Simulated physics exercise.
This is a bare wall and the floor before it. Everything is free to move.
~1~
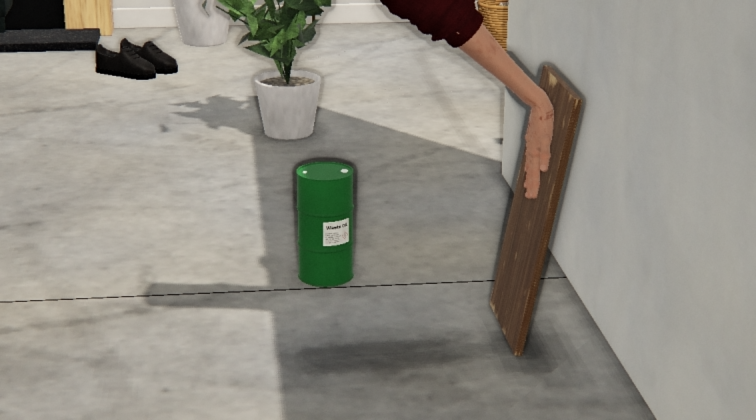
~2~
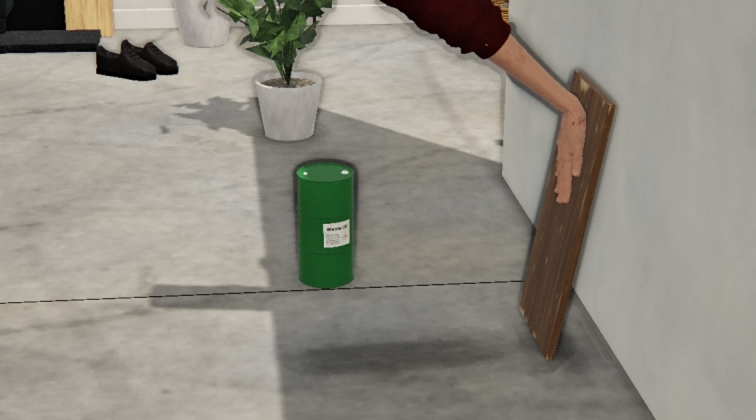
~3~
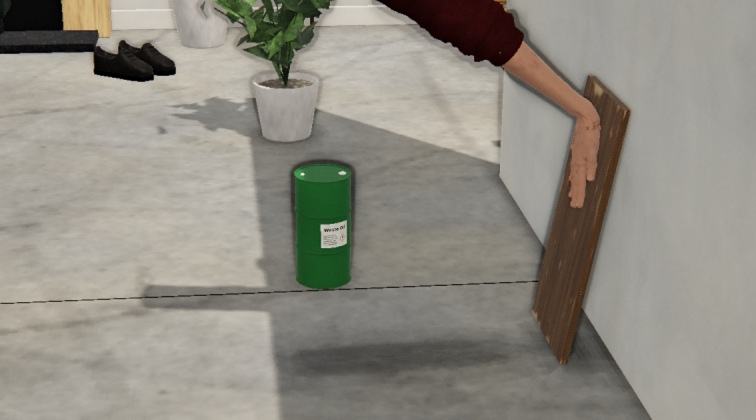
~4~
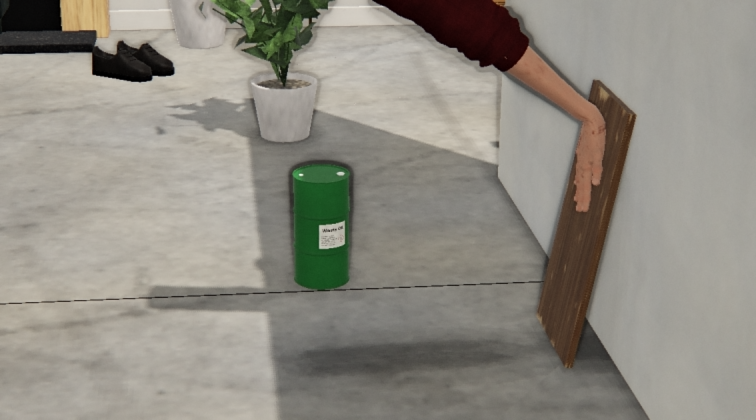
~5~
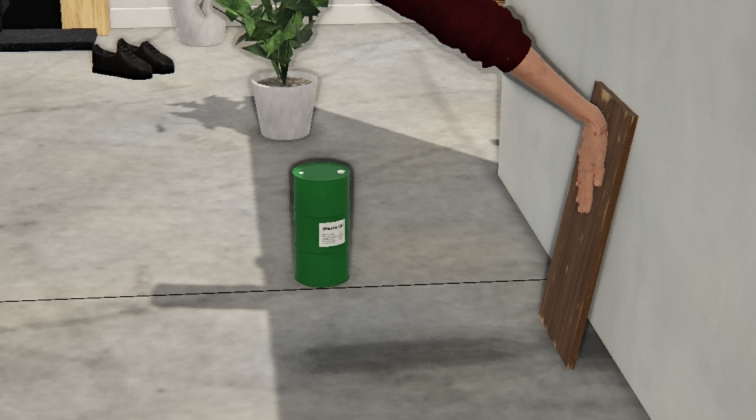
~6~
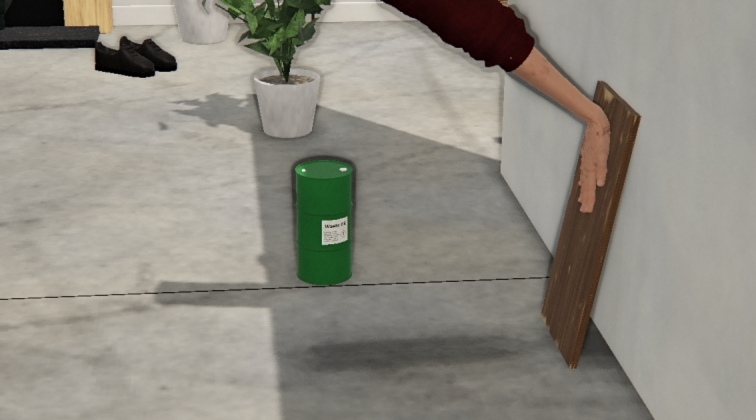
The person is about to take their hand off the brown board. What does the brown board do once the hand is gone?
As it turns out, it holds.
Then, 0.40 s on from there, no change.
Then, 0.90 s on from there, brown board resting near (587, 223).
In the end, both unmoved. At the end, from the last picture's camera, brown board near (587, 223). The board remains leaning.
